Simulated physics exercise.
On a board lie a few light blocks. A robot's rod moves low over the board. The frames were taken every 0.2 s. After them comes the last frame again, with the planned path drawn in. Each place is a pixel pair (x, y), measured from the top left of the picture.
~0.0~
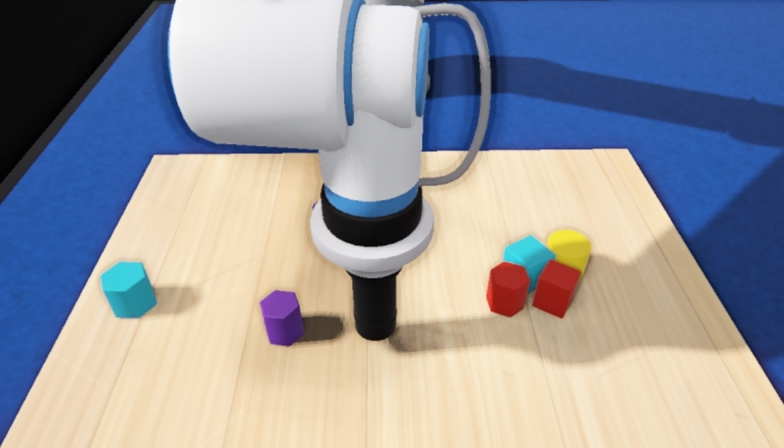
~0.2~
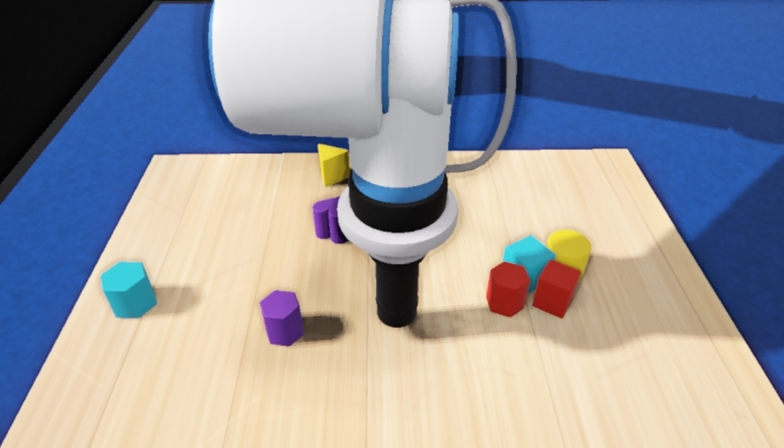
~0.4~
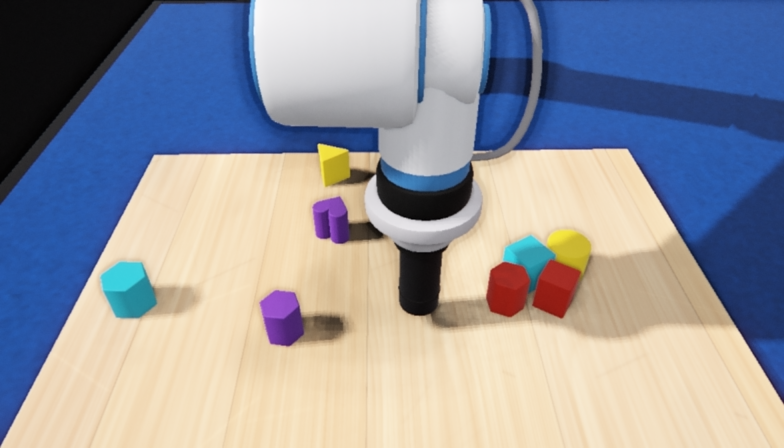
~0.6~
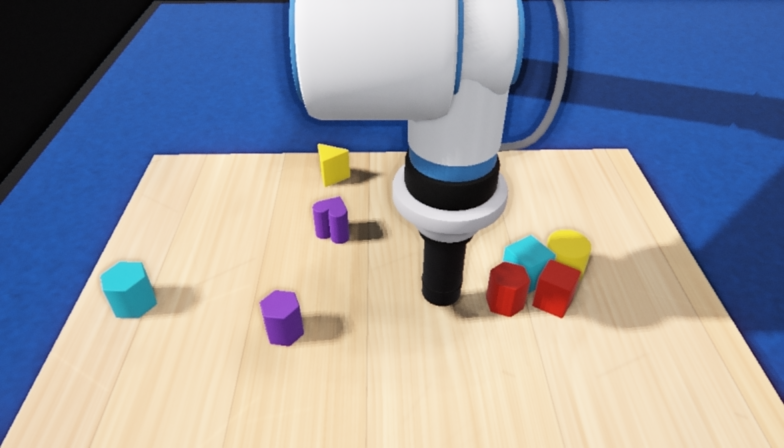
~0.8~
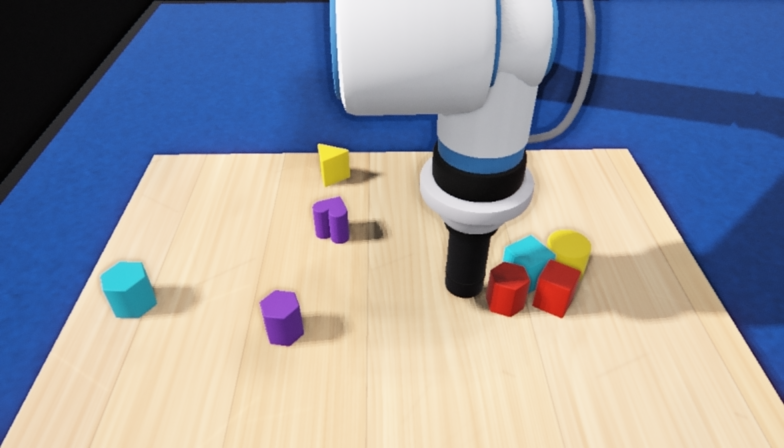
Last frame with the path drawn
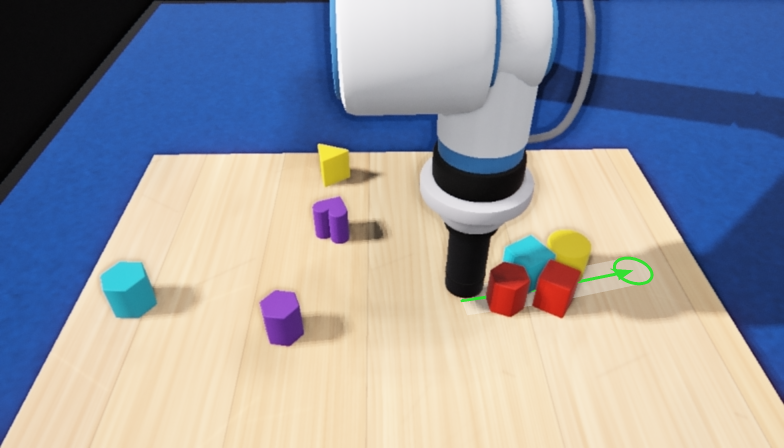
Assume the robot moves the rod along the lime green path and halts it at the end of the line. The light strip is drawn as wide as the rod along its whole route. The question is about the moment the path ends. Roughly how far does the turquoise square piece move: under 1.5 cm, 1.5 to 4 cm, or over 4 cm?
The move is long, over 4 cm.
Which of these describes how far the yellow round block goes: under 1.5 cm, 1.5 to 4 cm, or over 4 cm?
Band: Over 4 cm.
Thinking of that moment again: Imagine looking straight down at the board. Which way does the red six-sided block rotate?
Clockwise.
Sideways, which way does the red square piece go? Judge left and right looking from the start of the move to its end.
Facing from start to end, it will go to the right.
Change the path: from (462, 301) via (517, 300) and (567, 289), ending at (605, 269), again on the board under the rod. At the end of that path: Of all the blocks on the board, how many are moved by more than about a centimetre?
My count: 3 or more.
Drawn move, straight from (462, 301) to (633, 271).
The first path, step by step. One third of the way, rod at (527, 277); red six-sided block at (553, 289), turned 65° clockwise; turquoise square piece at (553, 246); red square piece at (586, 281), turned 35° anticlockwise; yellow round block at (586, 236).
Two thirds of the way, rod at (585, 266); red six-sided block at (557, 289), turned 85° clockwise; turquoise square piece at (604, 233), turned 25° anticlockwise; red square piece at (592, 282), turned 50° anticlockwise; yellow round block at (621, 215).
At the end, rod at (639, 255); red six-sided block at (557, 289), turned 85° clockwise; turquoise square piece at (645, 220), turned 50° anticlockwise; red square piece at (592, 282), turned 50° anticlockwise; yellow round block at (636, 196).
